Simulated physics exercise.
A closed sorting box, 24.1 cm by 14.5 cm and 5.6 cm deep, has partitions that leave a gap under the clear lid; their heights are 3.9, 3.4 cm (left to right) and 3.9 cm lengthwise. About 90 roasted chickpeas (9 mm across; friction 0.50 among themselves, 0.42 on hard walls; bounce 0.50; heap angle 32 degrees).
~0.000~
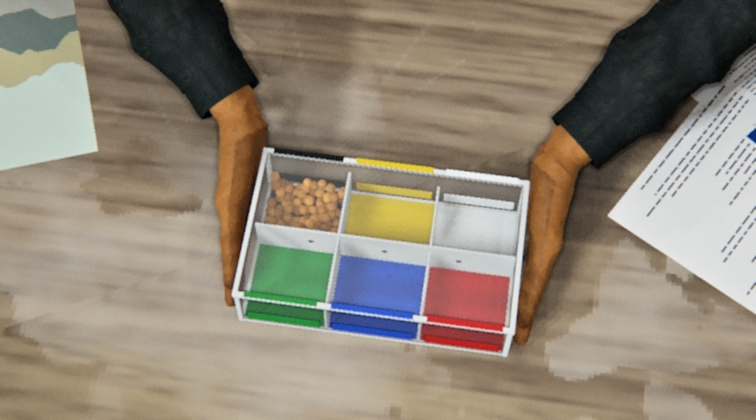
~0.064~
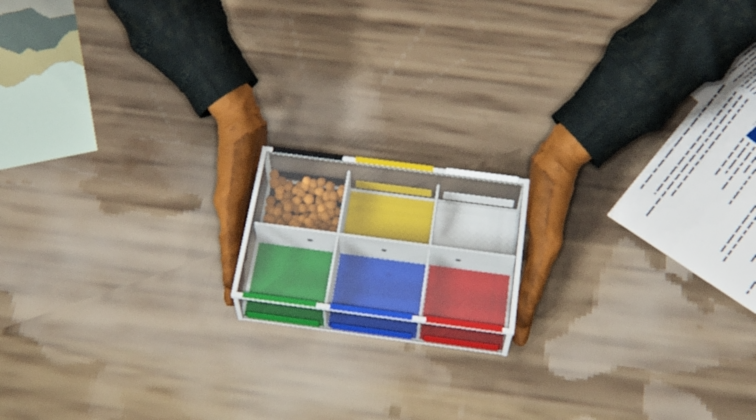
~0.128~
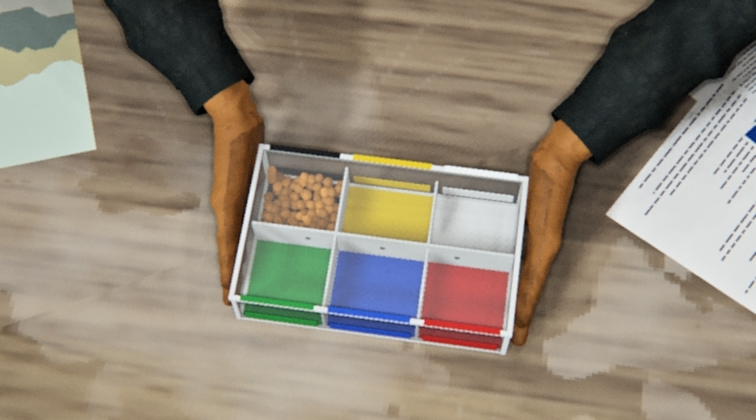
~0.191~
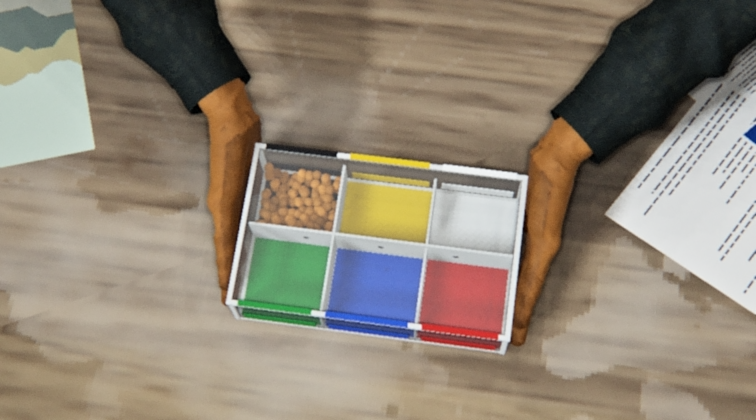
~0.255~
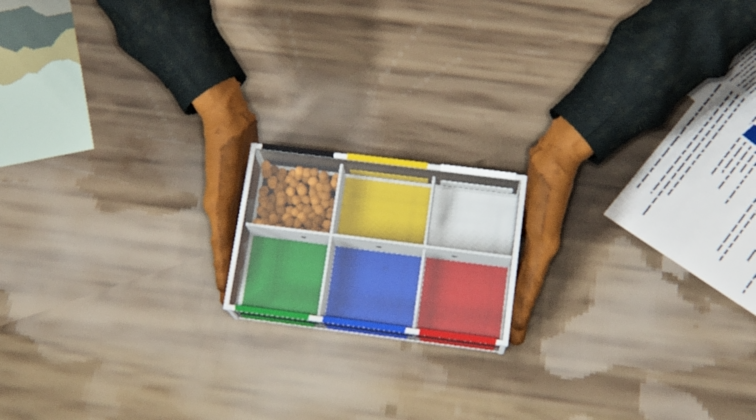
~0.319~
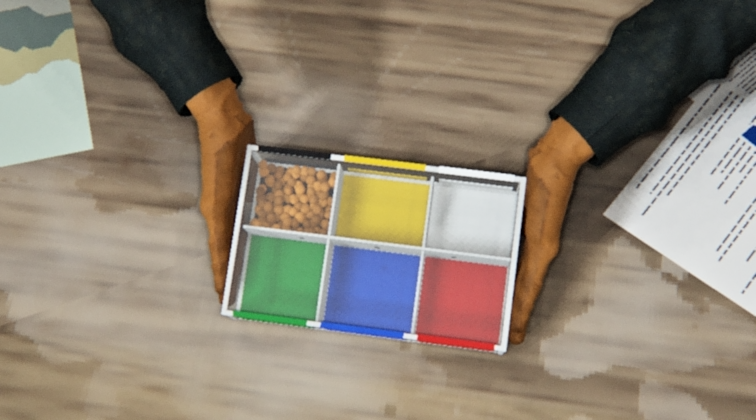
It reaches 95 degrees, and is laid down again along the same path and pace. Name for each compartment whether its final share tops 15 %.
Red: No, blue: No, green: Yes, yellow: No, white: No, black: Yes.
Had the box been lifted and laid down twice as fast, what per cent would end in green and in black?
Green 35; black 65.
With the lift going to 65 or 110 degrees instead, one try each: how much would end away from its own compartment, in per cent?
Some 0 and 50 per cent.
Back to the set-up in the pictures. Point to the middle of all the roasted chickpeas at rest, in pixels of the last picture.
Around (287, 235).
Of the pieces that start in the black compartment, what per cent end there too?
About 60 per cent.
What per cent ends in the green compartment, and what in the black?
Green 35; black 65.
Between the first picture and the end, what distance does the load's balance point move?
Some 5.0 cm.
After 1.48 s, tilt 95 degrees; green 15 %, black 85 %.
Then, at 2.25 s, tilt 42 degrees; green 35 %, black 65 %.
After 3.04 s, tilt 0 degrees; green 35 %, black 65 %.
By 3.6 s all is still; red 0 %, blue 0 %, green 35 %, yellow 0 %, white 0 %, black 65 %.
